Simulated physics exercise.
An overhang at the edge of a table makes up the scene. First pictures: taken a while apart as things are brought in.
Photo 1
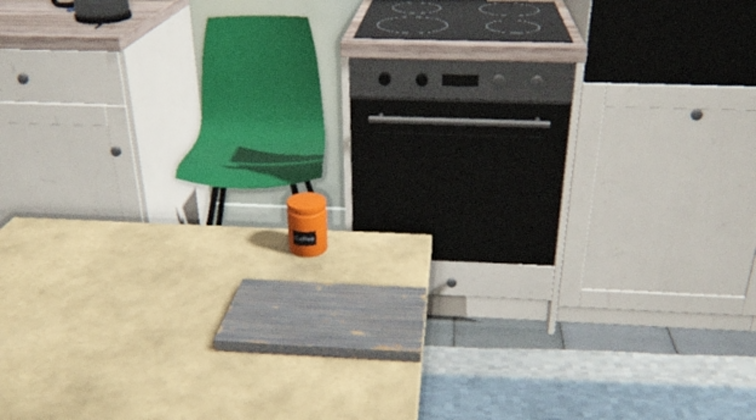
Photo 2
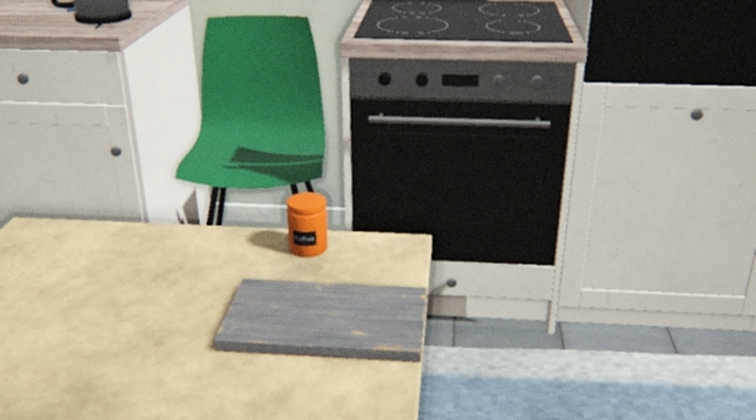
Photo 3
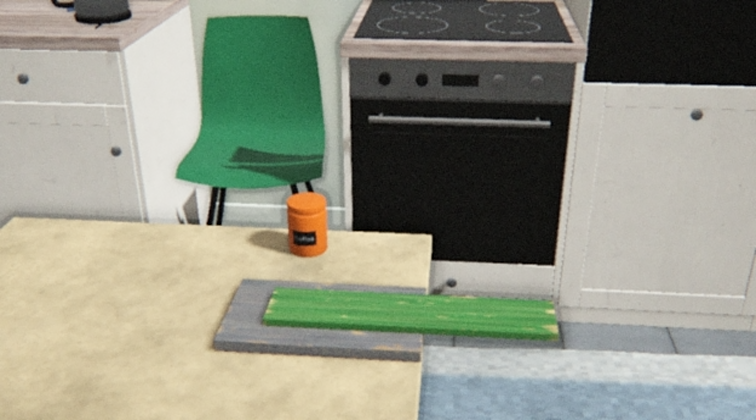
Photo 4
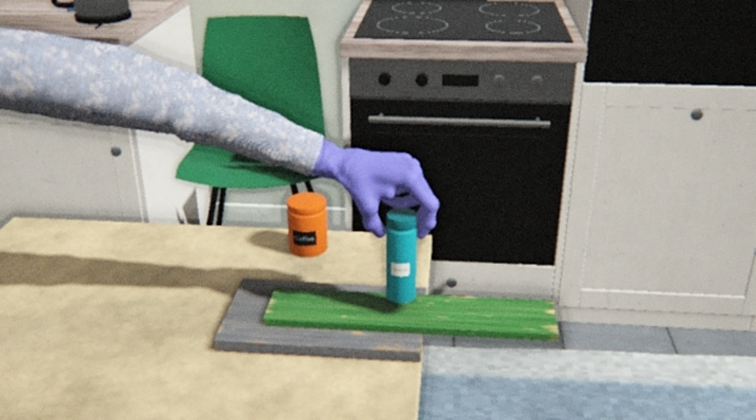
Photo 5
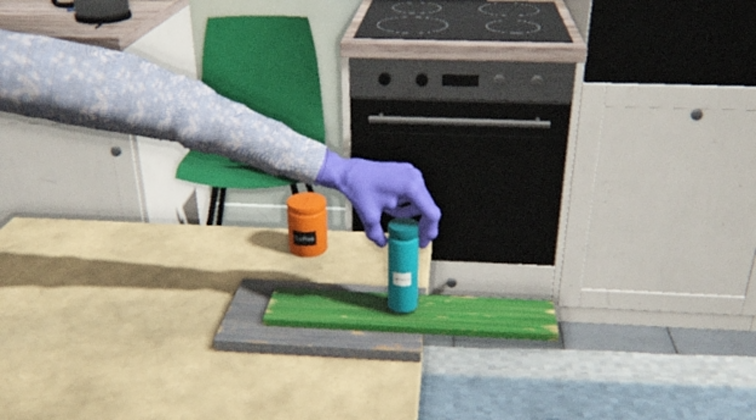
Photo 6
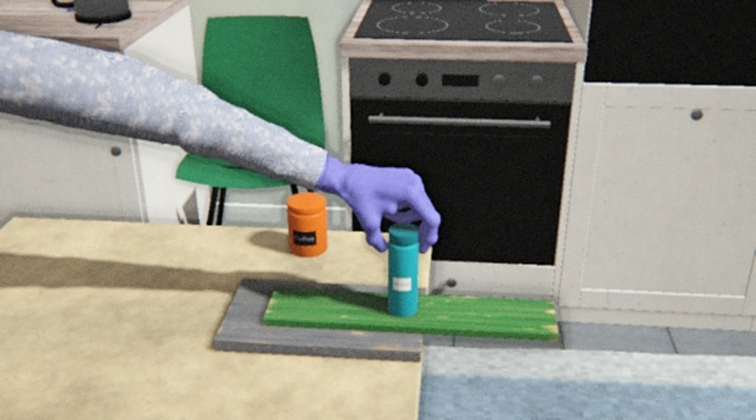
In the video, a grey slab and an orange jar sit on a table, a green board appears across the slab extending past the table edge, and a purple-gloved hand lowers a turquoise shaker onto the board, still holding it.
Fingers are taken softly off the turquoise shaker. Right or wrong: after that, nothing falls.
Right.
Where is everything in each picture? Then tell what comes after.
The last thing is not in view yet, in the first picture.
The last thing is not in view yet; grey slab (326, 318), in the second picture.
The last thing is not in view yet; orange jar (307, 225), in the third picture.
On its way; turquoise shaker (401, 256); green board (410, 313), in the fourth picture.
On its way; turquoise shaker (403, 265); grey slab (326, 318), in the fifth picture.
Set down, still held; turquoise shaker (403, 270); orange jar (307, 225), in the sixth picture.
Then, 0.70 s on from there, things are still on the move.
Then, 1.40 s on from there, turquoise shaker resting near (403, 270).
Then, 2.10 s on from there, no change.
In the end, all 4 unmoved. At the end, from the last picture's camera, turquoise shaker near (404, 270). The board stays on the table.
